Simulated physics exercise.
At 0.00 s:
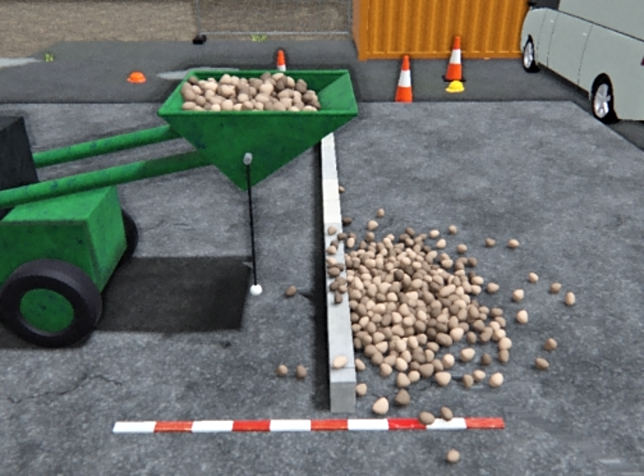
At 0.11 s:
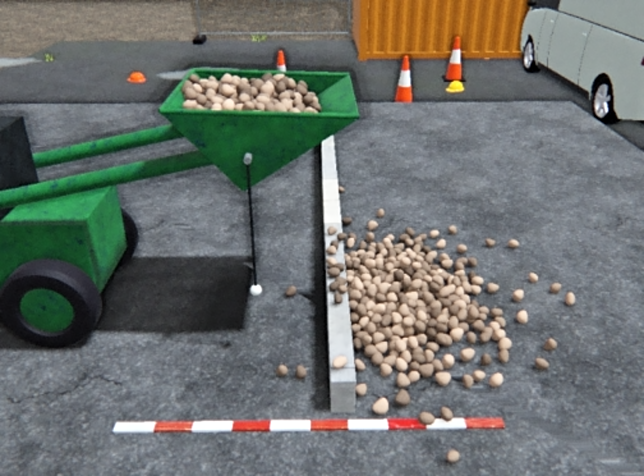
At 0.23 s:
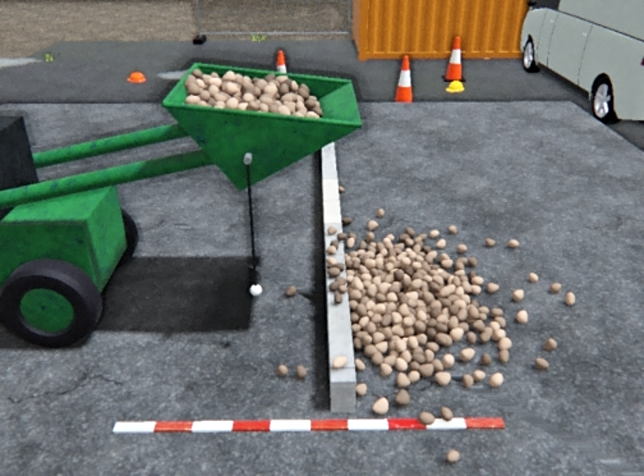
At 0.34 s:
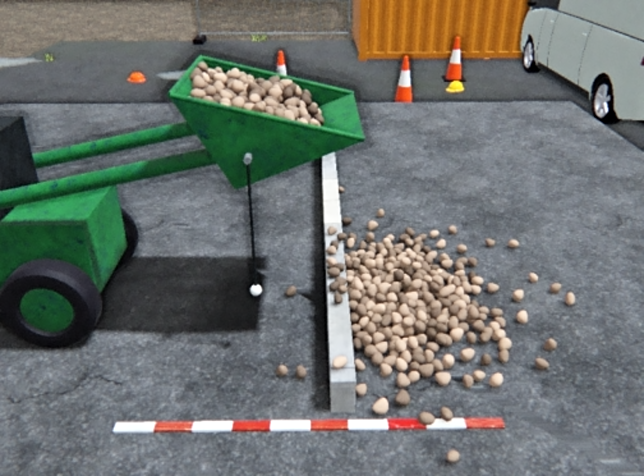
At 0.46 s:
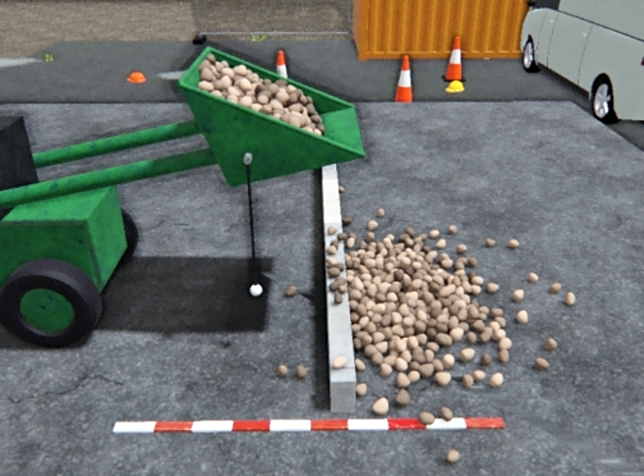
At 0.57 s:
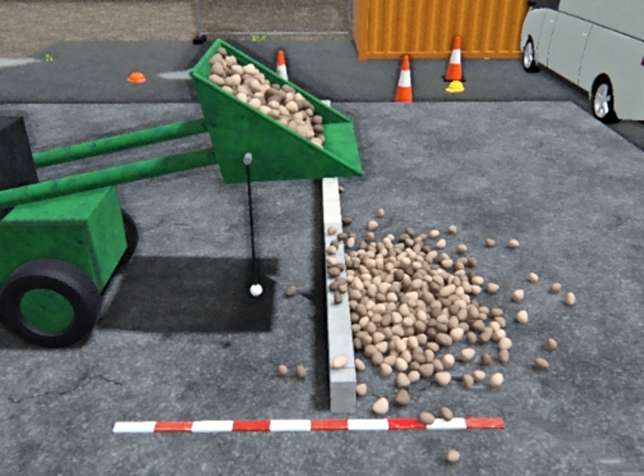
Green loader bucket full of rounded cobbles slowly tilting down to the right above a low kerb, beside a still heap of similar stones.
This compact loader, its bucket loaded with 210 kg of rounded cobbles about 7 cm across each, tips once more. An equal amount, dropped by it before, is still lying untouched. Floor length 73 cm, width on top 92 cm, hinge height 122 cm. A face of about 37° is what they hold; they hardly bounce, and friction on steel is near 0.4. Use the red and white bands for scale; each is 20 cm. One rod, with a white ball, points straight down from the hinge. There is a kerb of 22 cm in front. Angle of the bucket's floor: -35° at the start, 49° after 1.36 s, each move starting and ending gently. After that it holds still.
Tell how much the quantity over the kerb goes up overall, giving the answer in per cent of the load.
It goes up by roughly 85 per cent.
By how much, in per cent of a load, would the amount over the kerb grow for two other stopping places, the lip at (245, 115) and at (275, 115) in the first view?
Some 0 percent, and then 0 percent.
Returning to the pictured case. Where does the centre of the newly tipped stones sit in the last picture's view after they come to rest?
Middle: Approx. (382, 282) px.
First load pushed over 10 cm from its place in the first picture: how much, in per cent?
I'd say roughly 10 per cent of them.
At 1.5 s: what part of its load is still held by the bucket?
It holds some 15 per cent.
After 1.0 s the floor is at 36°; in per cent of one load, 93 in the bucket, 9 on this side of the kerb, 97 over the kerb; the foremost stones are at (530, 286).
After 1.5 s the floor is at 49°; in per cent of one load, 16 in the bucket, 32 on this side of the kerb, 151 over the kerb; the foremost stones are at (530, 286).
After 1.8 s the floor is at 49°; in per cent of one load, 0 in the bucket, 20 on this side of the kerb, 180 over the kerb; the foremost stones are at (531, 280).
After 4.2 s the floor is at 49°; in per cent of one load, 0 in the bucket, 19 on this side of the kerb, 181 over the kerb; the foremost stones are at (556, 277). Net gain over the kerb, 85.
